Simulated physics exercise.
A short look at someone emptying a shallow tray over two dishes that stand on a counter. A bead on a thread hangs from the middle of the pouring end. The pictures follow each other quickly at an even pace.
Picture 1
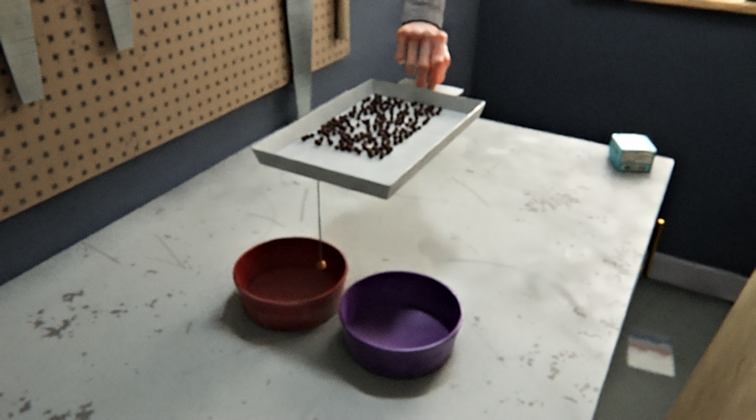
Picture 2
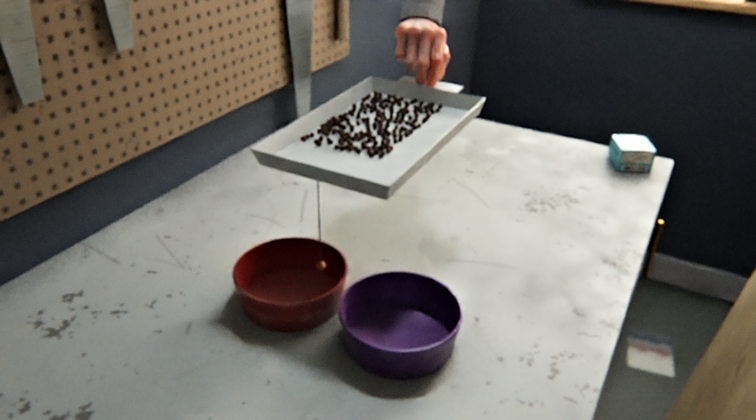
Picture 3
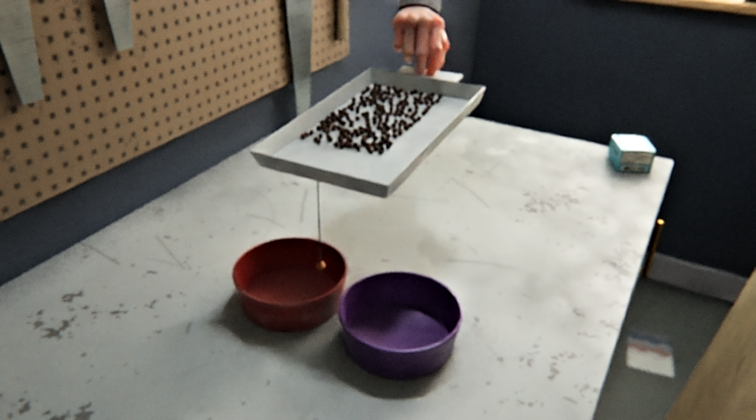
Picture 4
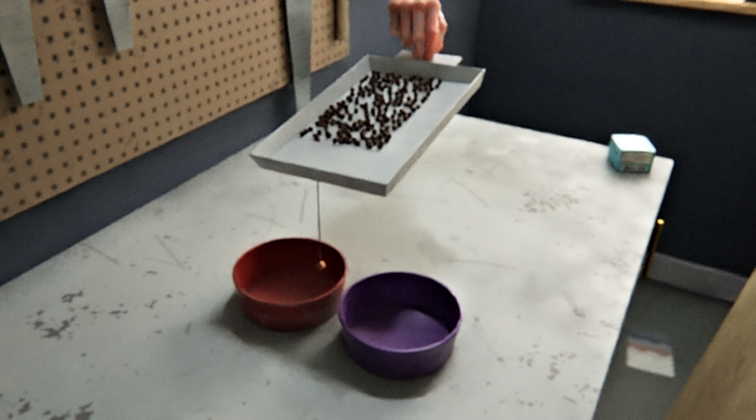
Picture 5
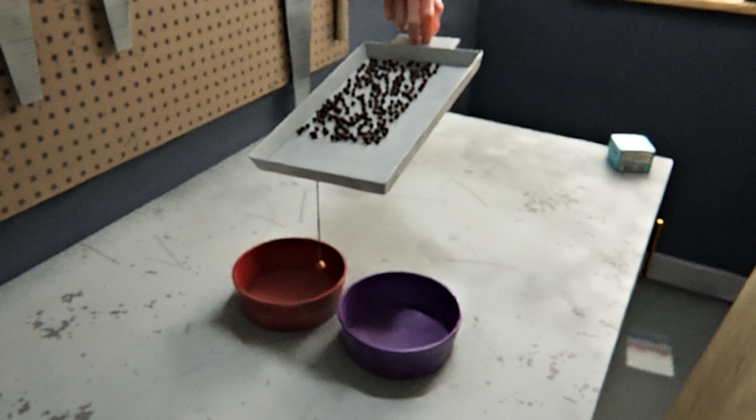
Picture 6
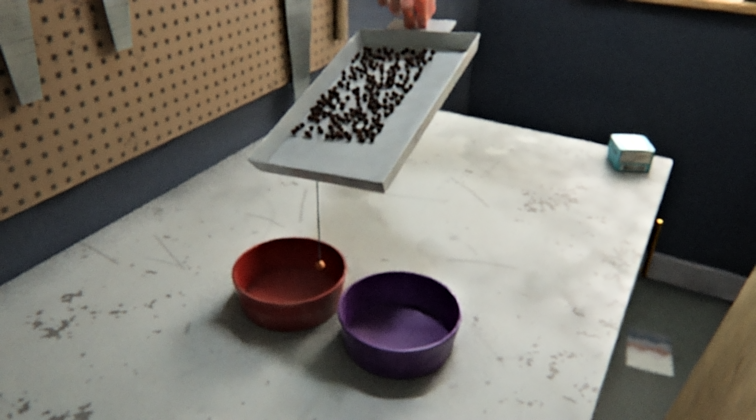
On a scuffed pale counter beside a pegboard wall, a hand holds a shallow tray of small dark berries level above a red dish and a purple dish. The hand raises the far end, tilting the tray steadily steeper toward its left front corner, and the berries begin shifting down its surface.
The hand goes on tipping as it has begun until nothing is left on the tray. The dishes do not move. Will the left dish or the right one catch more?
More goes to the left-hand dish.
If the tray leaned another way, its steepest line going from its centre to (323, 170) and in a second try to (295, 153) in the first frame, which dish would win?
One: The left dish. Two: The left-hand dish.
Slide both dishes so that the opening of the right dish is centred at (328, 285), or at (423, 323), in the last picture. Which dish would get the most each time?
In turn: The left dish; left.
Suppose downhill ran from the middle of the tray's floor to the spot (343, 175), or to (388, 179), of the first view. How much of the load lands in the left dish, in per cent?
First some 20, then 0 per cent.
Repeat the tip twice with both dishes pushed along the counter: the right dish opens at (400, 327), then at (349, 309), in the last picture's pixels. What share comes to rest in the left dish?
Roughly 80 per cent, and 100 per cent.
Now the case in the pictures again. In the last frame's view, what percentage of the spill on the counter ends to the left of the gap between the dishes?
About 90 per cent.
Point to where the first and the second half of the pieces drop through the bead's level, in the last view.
Early half (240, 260), late half (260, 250).
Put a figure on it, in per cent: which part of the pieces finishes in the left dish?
It comes to 80 per cent or so.
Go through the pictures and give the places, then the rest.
The first picture shows corners of the pouring end (258, 147) and (387, 182), level; middle of the load (380, 124), allspice berries; left dish (257, 311); right dish (371, 357); bead on its thread (321, 266).
The second picture shows corners of the pouring end (258, 148) and (387, 182), level; middle of the load (380, 122).
The third picture shows corners of the pouring end (257, 149) and (386, 181), tipped barely, lowest at the left corner; middle of the load (380, 116).
The fourth picture shows corners of the pouring end (256, 152) and (384, 180), tipped a little, lowest at the left corner; middle of the load (379, 106).
The fifth picture shows corners of the pouring end (254, 154) and (382, 179), tipped clearly, lowest at the left corner; middle of the load (376, 97).
The sixth picture shows corners of the pouring end (254, 157) and (380, 178), tipped clearly, lowest at the left corner; middle of the load (370, 90), roughly two thirds on the move; left dish (256, 311); right dish (370, 358).
Just after the last frame, tray tipped steeply; the larger part on the tray; just a few in the left dish; roughly a quarter in the air.
A moment on, tray tipped right over; roughly a quarter on the tray; roughly a third in the left dish; about a tenth outside both; about a tenth in the air.
Further on, tray tipped past a quarter turn; the larger part in the left dish; roughly a quarter outside both.
When it is over, tray tipped past a quarter turn; not one in the right dish; the larger part in the left dish; roughly a quarter outside both.
